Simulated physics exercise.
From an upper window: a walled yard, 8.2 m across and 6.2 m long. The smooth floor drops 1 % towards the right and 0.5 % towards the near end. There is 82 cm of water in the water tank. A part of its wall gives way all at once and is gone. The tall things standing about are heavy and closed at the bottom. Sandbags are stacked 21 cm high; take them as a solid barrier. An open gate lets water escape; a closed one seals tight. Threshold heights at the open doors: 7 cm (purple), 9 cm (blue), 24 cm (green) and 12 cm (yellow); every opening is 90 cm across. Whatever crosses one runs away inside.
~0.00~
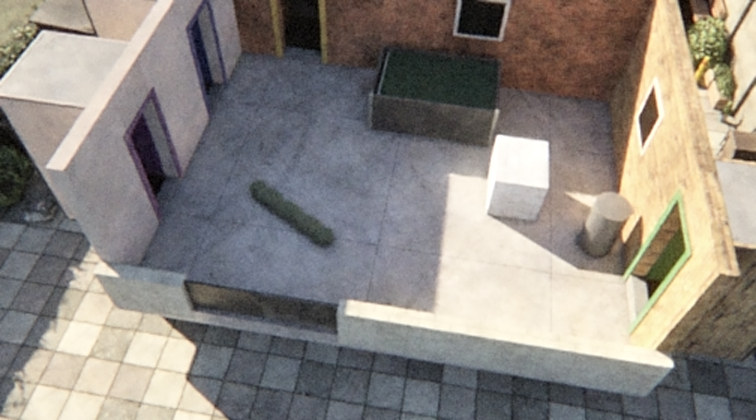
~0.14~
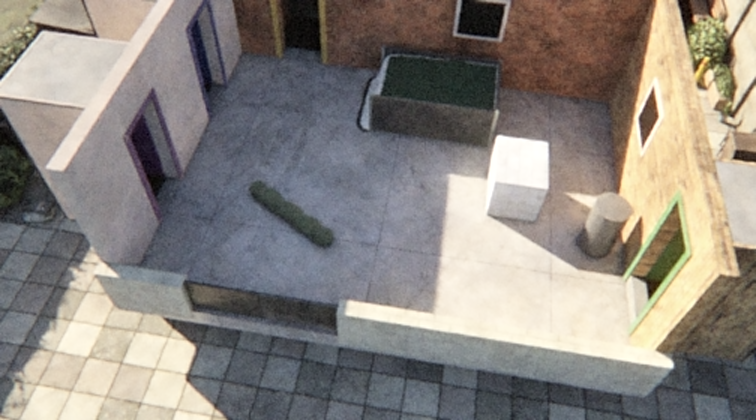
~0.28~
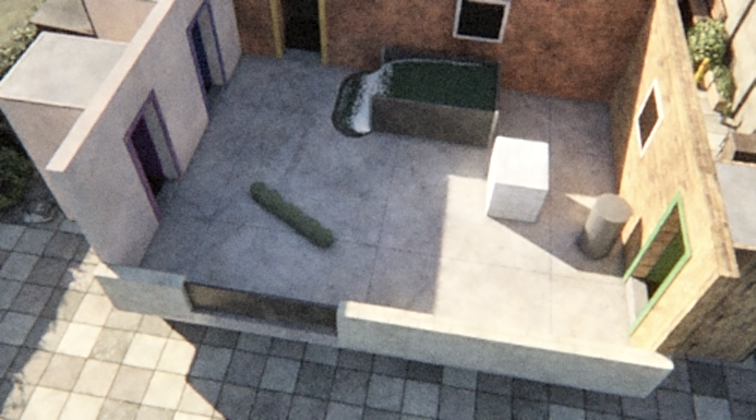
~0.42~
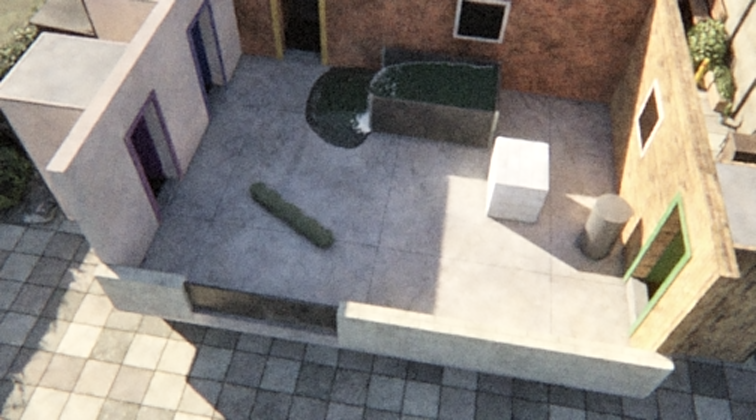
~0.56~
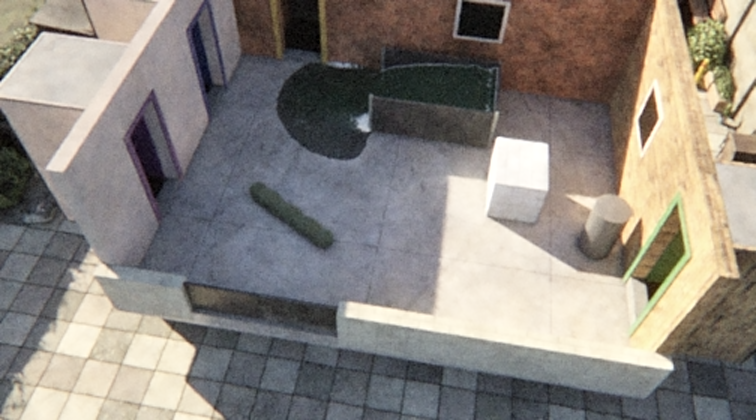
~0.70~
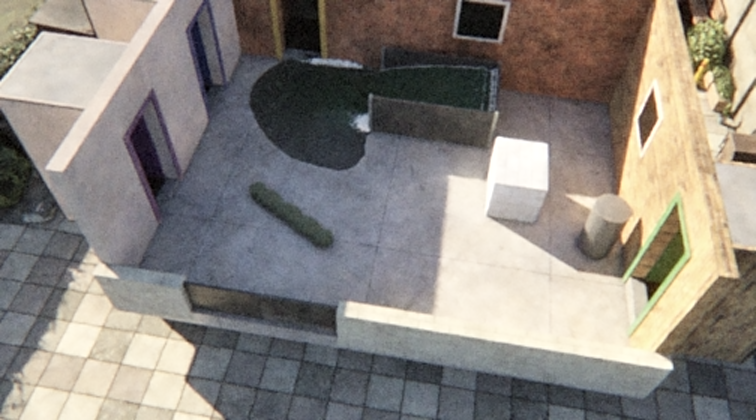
Dark green water poured out of the left end of a tank by the brick wall, foaming at first, then spread leftward across the walled yard's floor in a widening rounded pool.
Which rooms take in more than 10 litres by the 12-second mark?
Door by door: At the purple door it passes the limit; at the blue door it passes the limit; at the green door it stays under the limit; at the yellow door it exceeds the limit.
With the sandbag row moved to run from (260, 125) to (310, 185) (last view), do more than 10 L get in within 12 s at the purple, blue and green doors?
Against that limit: Purple not over, blue over, green not over.
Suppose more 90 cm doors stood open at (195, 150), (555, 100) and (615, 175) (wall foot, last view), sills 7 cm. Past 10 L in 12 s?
In turn: Past it, below, below.
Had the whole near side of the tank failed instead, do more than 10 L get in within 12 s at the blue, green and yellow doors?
Against that limit: Blue not over, green under, yellow not over.
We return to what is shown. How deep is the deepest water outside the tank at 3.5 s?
Up to some 27 cm.
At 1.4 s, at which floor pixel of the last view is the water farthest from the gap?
At about (191, 160).
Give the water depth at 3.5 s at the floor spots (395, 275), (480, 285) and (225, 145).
Roughly 0, 0 and 18 cm, in turn.
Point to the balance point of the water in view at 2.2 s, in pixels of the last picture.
Near (333, 107).
After 1.4 s water covers 25 % of the floor and is deepest (50 cm) near (241, 55); purple door not reached, blue door 20 cm at the sill, 43 L in, green door not reached, yellow door 17 cm at the sill, 0 L in.
After 2.2 s water covers 30 % of the floor and is deepest (46 cm) near (247, 61); purple door 11 cm at the sill, 0 L in, blue door 32 cm at the sill, 158 L in, green door not reached, yellow door 18 cm at the sill, 12 L in.
After 3.5 s water covers 35 % of the floor and is deepest (27 cm) near (212, 115); purple door 11 cm at the sill, 16 L in, blue door 21 cm at the sill, 278 L in, green door not reached, yellow door 19 cm at the sill, 40 L in.
After 7.0 s water covers 75 % of the floor and is deepest (14 cm) near (632, 373); purple door 7 cm at the sill, 23 L in, blue door 6 cm at the sill, 324 L in, green door 7 cm at the sill, 0 L in, yellow door 7 cm at the sill, 67 L in.
After 12.0 s water covers 95 % of the floor and is deepest (16 cm) near (608, 369); purple door 4 cm at the sill, 27 L in, blue door 1 cm at the sill, 324 L in, green door 14 cm at the sill, 0 L in, yellow door 2 cm at the sill, 67 L in.
